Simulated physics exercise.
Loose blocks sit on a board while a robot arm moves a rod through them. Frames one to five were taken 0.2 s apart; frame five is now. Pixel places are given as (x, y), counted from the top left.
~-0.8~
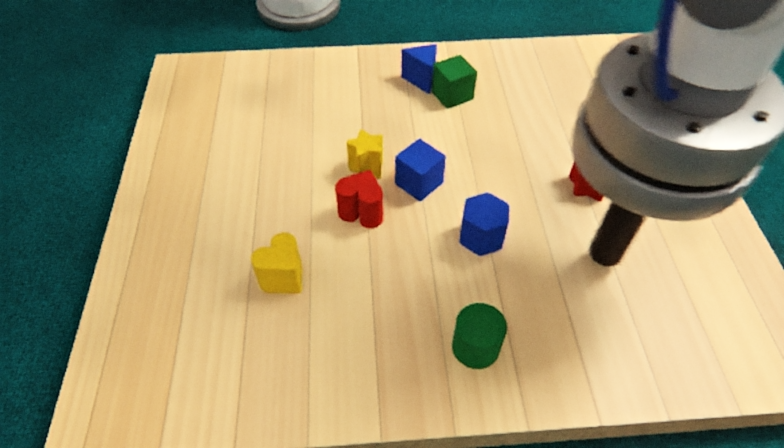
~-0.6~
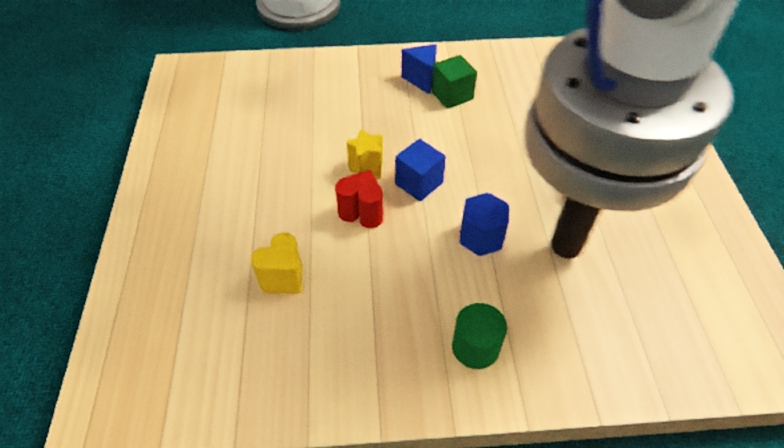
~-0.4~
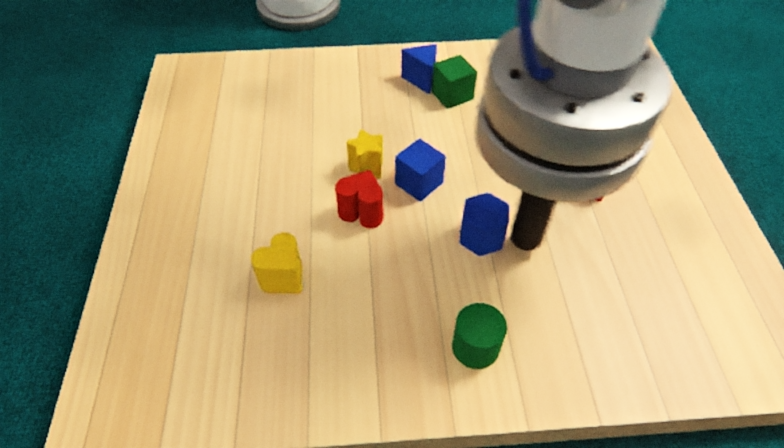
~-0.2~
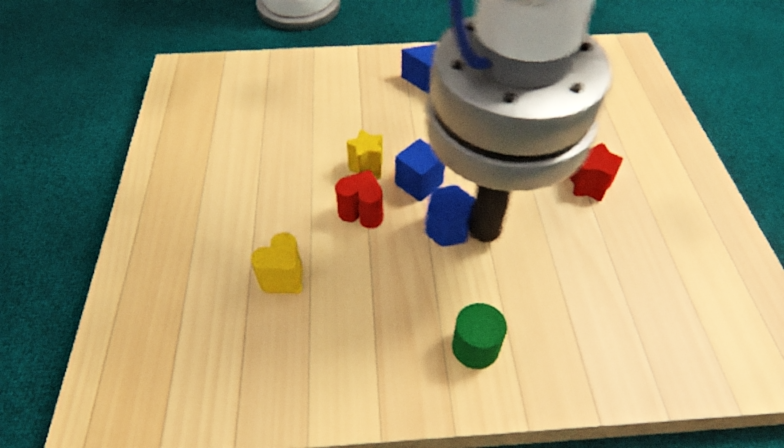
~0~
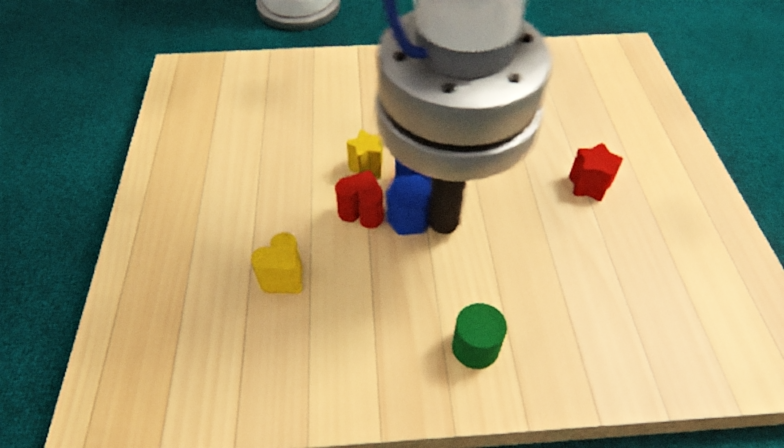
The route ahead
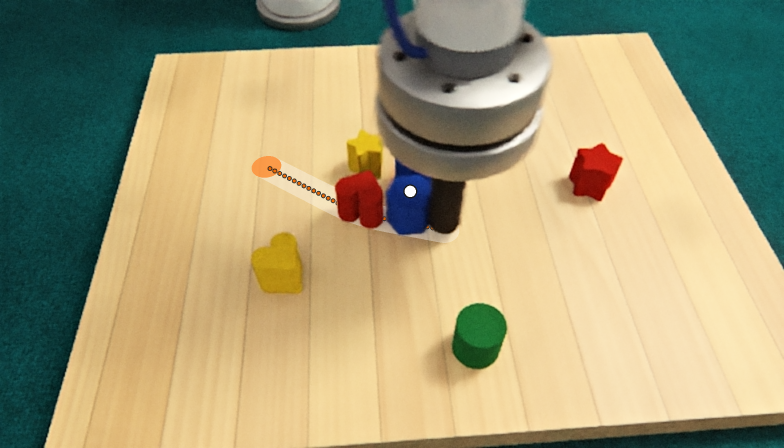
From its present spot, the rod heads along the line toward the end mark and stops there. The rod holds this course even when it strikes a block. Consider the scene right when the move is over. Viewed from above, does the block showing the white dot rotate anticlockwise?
Final answer: Yes.
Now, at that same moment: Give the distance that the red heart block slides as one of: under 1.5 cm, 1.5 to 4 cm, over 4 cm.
If I had to pick, the red heart block travels beyond 4 cm here.
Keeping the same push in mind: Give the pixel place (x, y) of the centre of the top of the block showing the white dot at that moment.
Its top centre is at about (221, 147).
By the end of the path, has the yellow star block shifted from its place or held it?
The result: It stays put.
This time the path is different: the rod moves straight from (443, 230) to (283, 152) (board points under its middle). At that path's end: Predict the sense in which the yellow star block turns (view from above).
Twists clockwise.
Drawn move, from (443, 230) over (345, 206) to (266, 167); the dot is on the blue hexagonal block.
The first path, step by step. One third of the way, rod (375, 208); red heart block (300, 175), turned 35° clockwise; blue hexagonal block (337, 182), turned 15° anticlockwise.
Two thirds of the way, rod (315, 184); red heart block (235, 163), turned 20° clockwise; blue hexagonal block (274, 162), turned 30° anticlockwise.
At the end, rod (264, 158); red heart block (186, 164), turned 15° anticlockwise; yellow star block still; blue hexagonal block (221, 147), turned 65° anticlockwise; blue square block still.
